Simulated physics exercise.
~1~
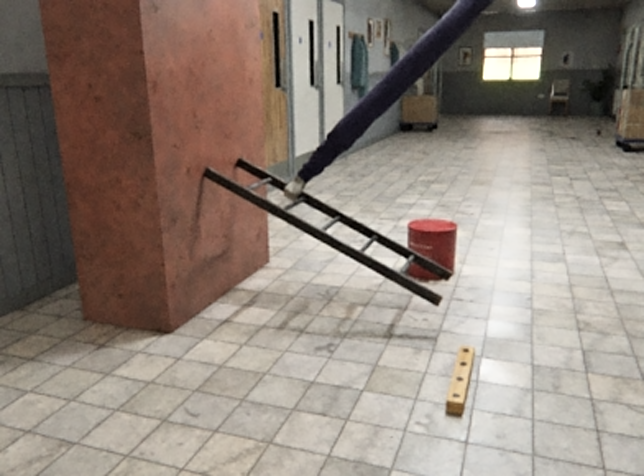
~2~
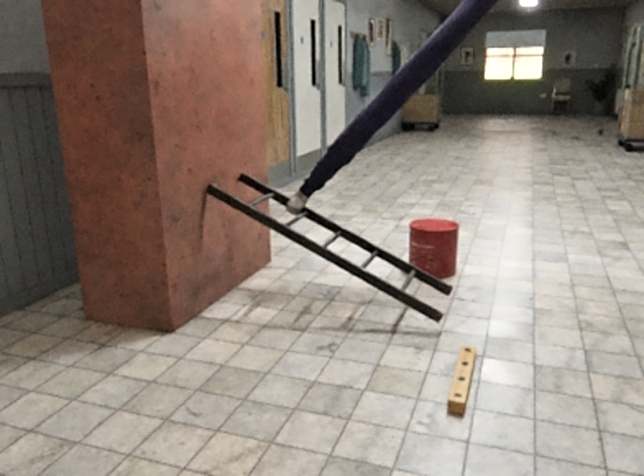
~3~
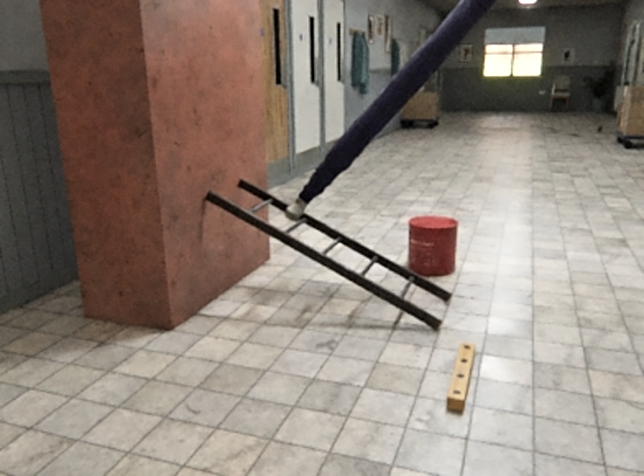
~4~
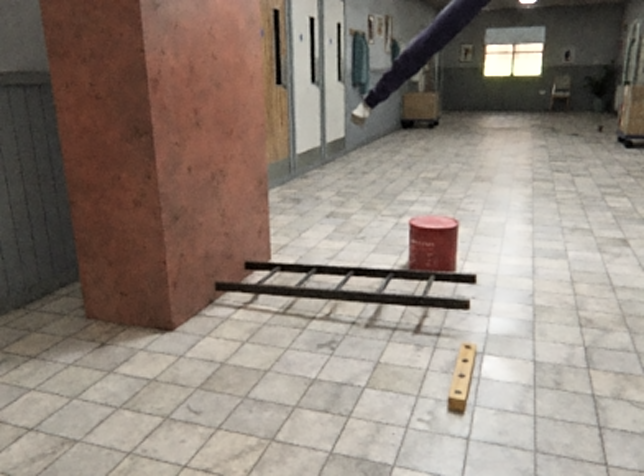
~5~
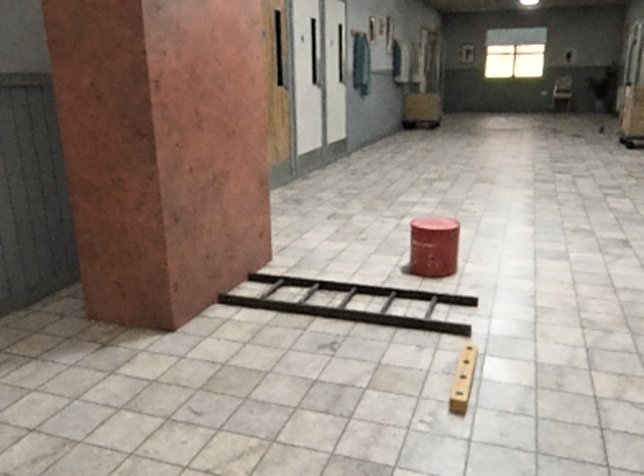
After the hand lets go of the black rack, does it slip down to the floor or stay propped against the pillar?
It slips down to the floor. Its feet give way, and it ends up lying flat on the tiles beside the pillar.
